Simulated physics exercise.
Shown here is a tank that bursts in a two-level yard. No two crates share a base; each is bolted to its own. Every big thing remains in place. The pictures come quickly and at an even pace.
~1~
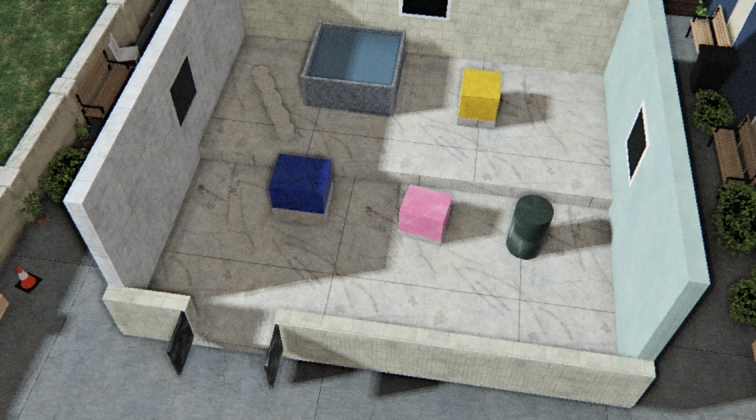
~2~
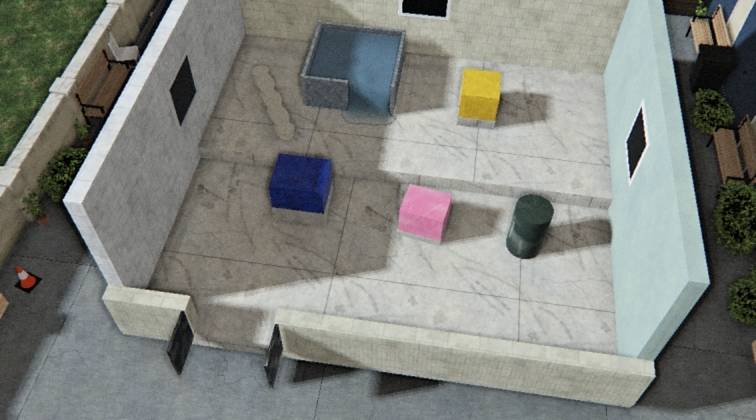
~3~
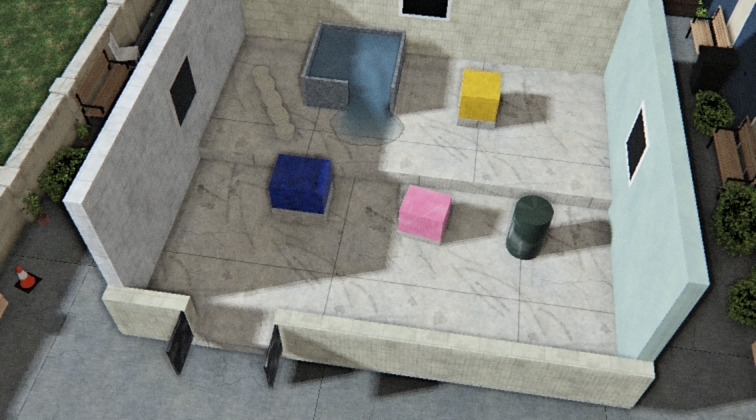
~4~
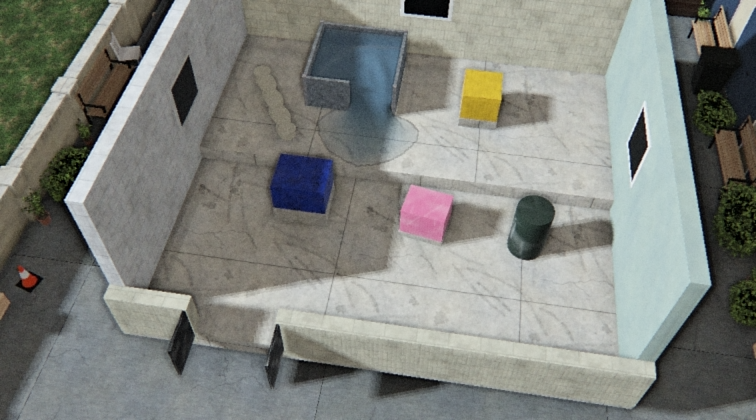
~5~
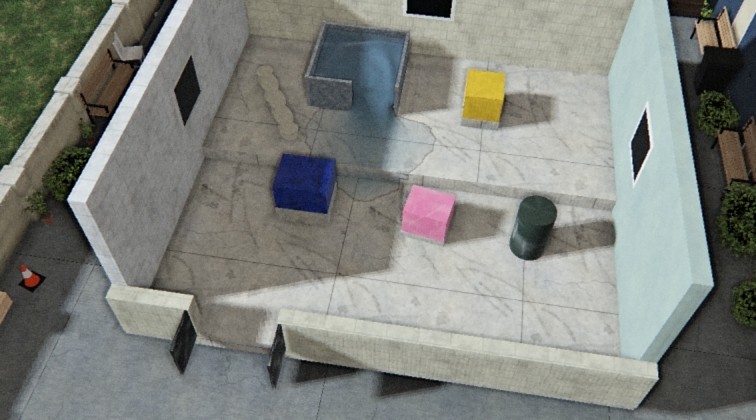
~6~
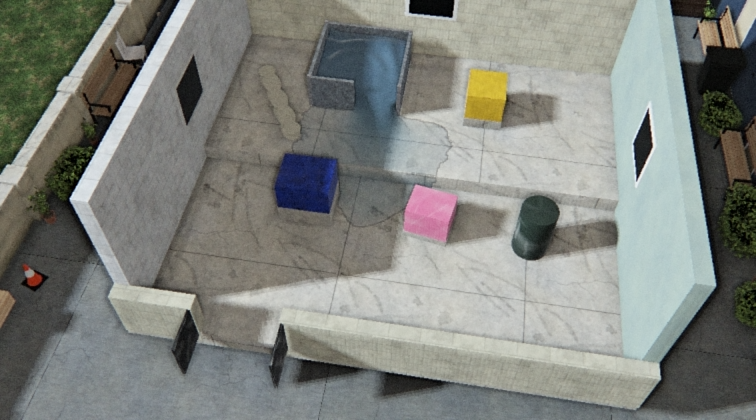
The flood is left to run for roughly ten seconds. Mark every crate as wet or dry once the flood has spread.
Yellow crate: Dry, pink crate: Wet, blue crate: Dry.
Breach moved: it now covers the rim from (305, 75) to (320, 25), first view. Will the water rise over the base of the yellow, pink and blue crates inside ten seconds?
Here's how it goes: The yellow crate is left untouched, the pink crate is left untouched, and the blue crate is left untouched.
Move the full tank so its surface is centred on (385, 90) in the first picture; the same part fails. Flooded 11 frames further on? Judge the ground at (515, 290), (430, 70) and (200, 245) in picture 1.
First drenched; next unwetted; last unwetted.
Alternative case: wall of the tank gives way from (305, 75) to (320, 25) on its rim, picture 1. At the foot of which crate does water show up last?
My pick is the yellow one.
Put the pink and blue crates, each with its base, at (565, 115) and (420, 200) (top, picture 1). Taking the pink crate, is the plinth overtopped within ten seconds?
The pink crate simply stays high and dry.
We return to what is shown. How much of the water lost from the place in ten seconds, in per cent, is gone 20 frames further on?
Share gone by then: About 10 %.
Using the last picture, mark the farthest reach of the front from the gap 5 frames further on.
The flood front should get to about (363, 332).
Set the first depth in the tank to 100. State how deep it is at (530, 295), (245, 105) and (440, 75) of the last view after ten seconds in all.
Roughly 10 per cent, 0 per cent and 0 per cent.
A moment on, water covers 20 % of the floor; the yellow crate not reached, the pink crate water round its plinth, the blue crate water round its plinth.
Next, water covers 30 % of the floor; the yellow crate water round its plinth, the pink crate water round its plinth, the blue crate water round its plinth.
Then, water covers 40 % of the floor; the yellow crate water round its plinth, the pink crate water round its plinth, the blue crate water round its plinth.
Later, water covers 55 % of the floor; the yellow crate water round its plinth, the pink crate water round its plinth, the blue crate water round its plinth.
In the end, water covers 55 % of the floor; the yellow crate stayed above the water, the pink crate was topped, the blue crate stayed above the water.
